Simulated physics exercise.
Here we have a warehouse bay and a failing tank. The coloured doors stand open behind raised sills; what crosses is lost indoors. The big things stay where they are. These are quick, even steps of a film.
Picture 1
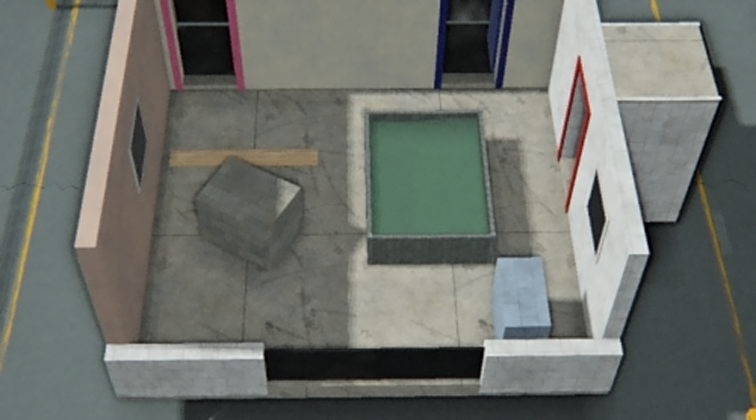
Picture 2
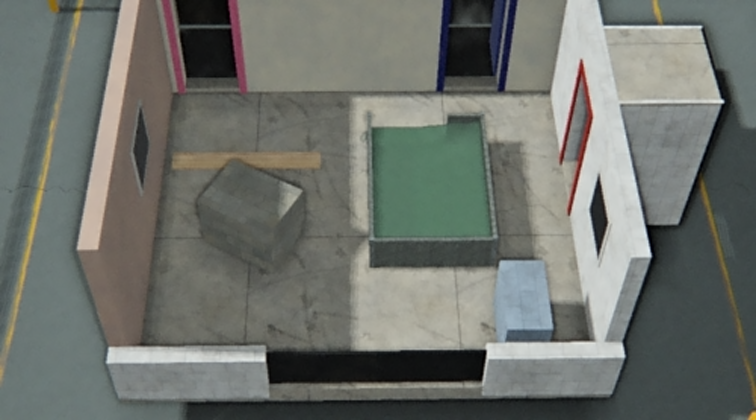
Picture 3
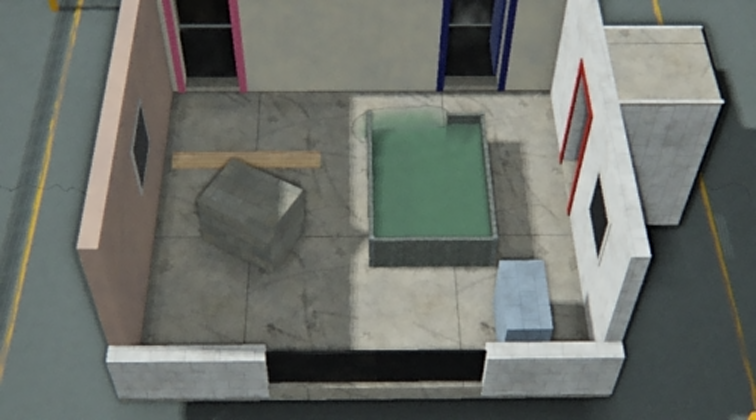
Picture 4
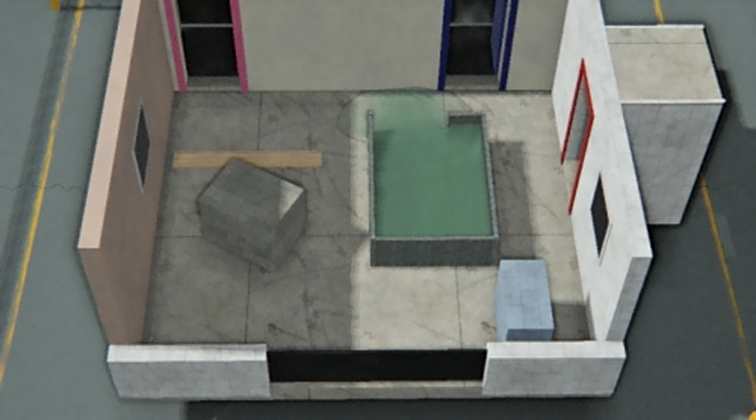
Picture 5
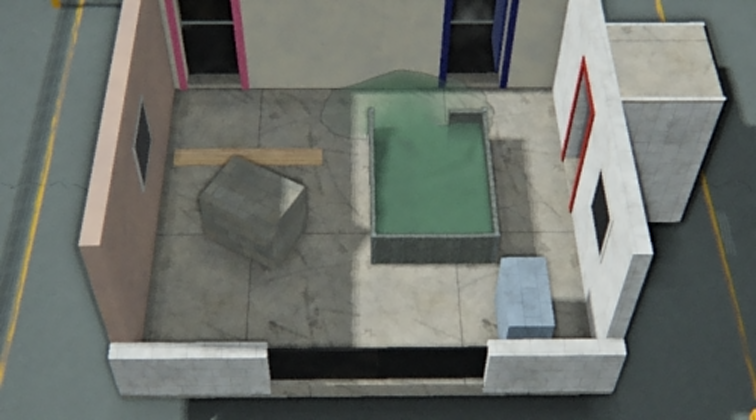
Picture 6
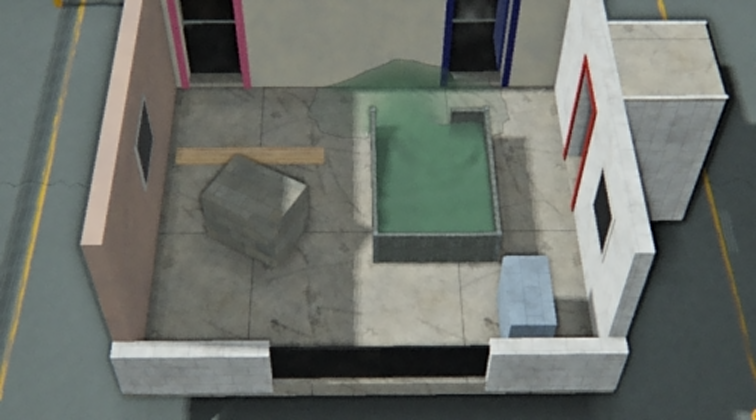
A warehouse bay with low front walls is seen from high above, looking down toward its back wall. A water tank of green water stands right of centre, with a grey block and a flat tan strip to its left, a pale blue box near the front right, and pink, blue and red doorways around. Water pours through a gap in the tank's far side and spreads across the floor to the back wall, while the view shifts very slightly.
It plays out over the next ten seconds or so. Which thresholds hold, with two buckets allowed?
In the end: The blue door lets in a lot; the red door admits no more than that; the pink door lets in a lot.
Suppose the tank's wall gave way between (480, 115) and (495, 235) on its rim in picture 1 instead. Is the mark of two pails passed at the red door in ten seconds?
Then: The red one passes that mark.
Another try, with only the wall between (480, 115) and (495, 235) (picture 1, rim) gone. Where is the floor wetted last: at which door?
It is the door marked pink.
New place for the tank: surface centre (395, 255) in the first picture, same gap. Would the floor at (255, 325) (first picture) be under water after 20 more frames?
Answer: Not flooded.
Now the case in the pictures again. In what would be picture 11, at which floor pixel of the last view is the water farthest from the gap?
Close to (232, 92).
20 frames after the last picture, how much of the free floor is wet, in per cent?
Roughly 50 per cent.
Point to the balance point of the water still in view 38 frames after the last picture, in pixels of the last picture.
Close to (381, 185).
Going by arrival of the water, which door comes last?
The one in red.
A moment on, water covers 15 % of the floor; the blue door under two buckets in, the red door not reached, the pink door not reached.
Next, water covers 30 % of the floor; the blue door over two buckets in, the red door wet at the sill, nothing in, the pink door wet at the sill, nothing in.
Then, water covers 50 % of the floor; the blue door over two buckets in, the red door wet at the sill, nothing in, the pink door under two buckets in.
Later, water covers 80 % of the floor; the blue door over two buckets in, the red door wet at the sill, nothing in, the pink door far over two buckets in.
In the end, water covers 95 % of the floor; the blue door over two buckets in, the red door wet at the sill, nothing in, the pink door far over two buckets in.
